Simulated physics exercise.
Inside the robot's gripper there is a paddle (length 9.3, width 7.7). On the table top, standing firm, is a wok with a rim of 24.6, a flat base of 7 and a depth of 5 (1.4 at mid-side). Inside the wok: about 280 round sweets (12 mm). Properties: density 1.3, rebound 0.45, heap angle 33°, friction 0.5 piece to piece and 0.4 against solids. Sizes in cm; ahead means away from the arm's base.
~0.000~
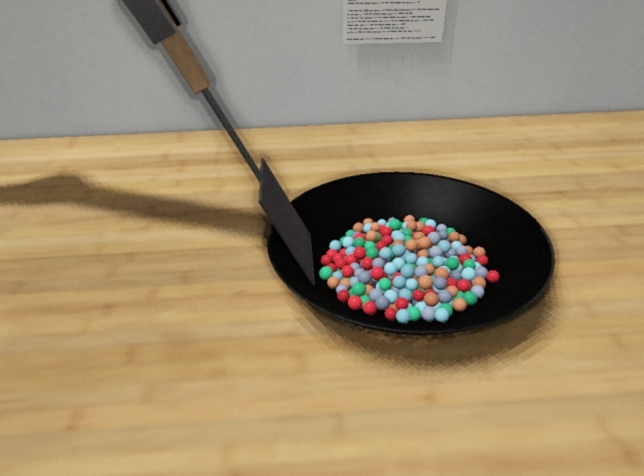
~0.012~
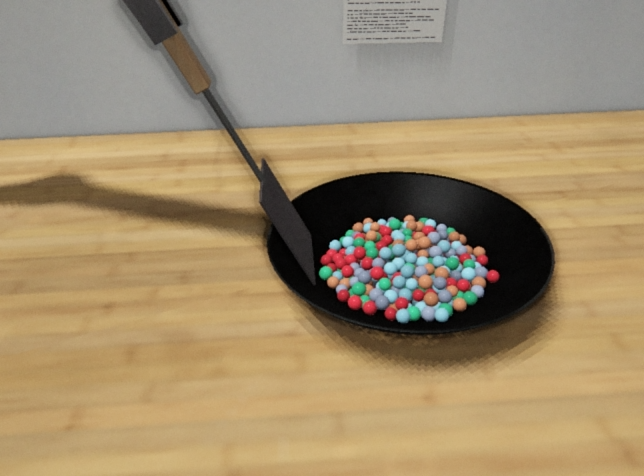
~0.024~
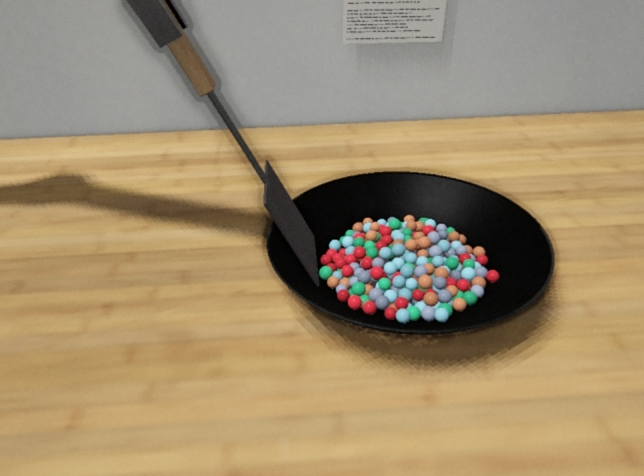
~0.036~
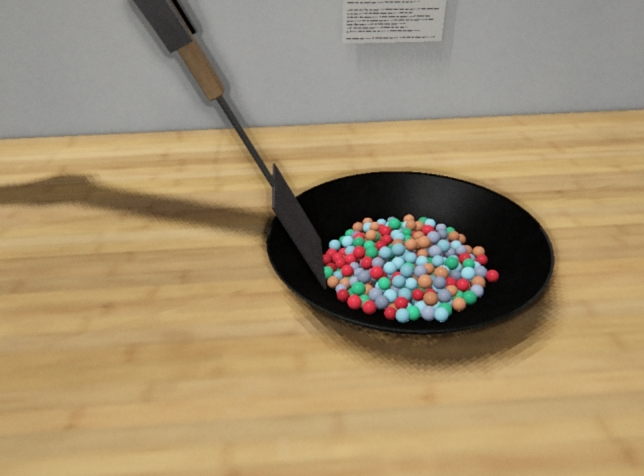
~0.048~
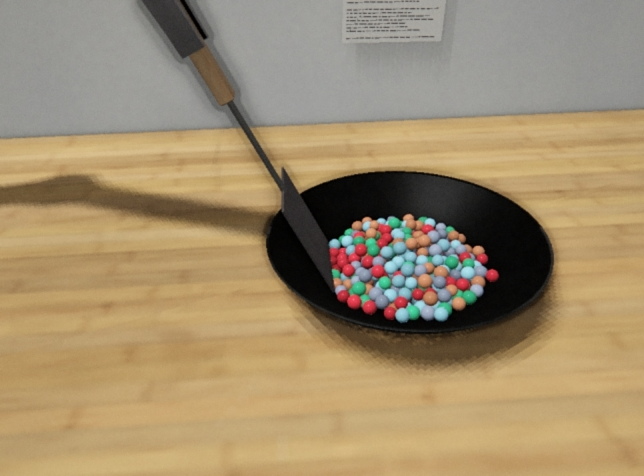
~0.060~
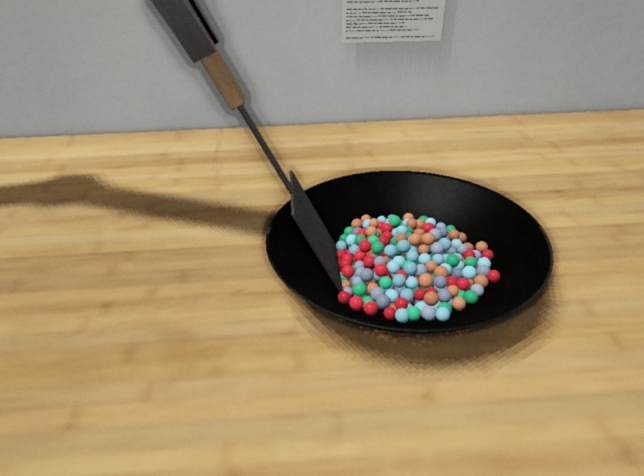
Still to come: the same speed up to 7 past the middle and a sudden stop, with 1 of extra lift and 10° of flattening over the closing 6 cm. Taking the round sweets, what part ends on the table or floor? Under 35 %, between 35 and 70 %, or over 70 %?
Under 35 %.
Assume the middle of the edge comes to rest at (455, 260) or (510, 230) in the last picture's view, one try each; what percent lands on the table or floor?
The two tries give near 10 and near 55 in a hundred.
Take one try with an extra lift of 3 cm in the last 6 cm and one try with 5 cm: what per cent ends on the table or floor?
First try around 20 percent, second try around 15 percent.
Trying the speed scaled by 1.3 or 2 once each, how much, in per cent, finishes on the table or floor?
Some 40 and 55 per cent.
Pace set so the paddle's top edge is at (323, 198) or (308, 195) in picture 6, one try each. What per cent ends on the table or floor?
Respectively, around 60 and 50 per cent.
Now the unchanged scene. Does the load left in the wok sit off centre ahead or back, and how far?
5.0 cm ahead.
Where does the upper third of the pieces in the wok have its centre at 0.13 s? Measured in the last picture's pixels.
Estimated point: Close to (455, 246).
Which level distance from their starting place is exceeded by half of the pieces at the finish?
10 cm.
After 0.13 s, sloping 65°, highest piece 6 above the table; 279 in the wok.
After 0.21 s, sloping 61°, highest piece 6 above the table; 276 in the wok, 3 on the blade or in flight.
After 0.44 s, sloping 55°, highest piece 6 above the table; 204 in the wok, 72 on the table or floor, 3 on the blade or in flight.
After 1.49 s, sloping 55°, highest piece 6 above the table; 201 in the wok, 78 on the table or floor.
At rest, 201 in the wok, 78 on the table or floor. That is 28 % on the table or floor.
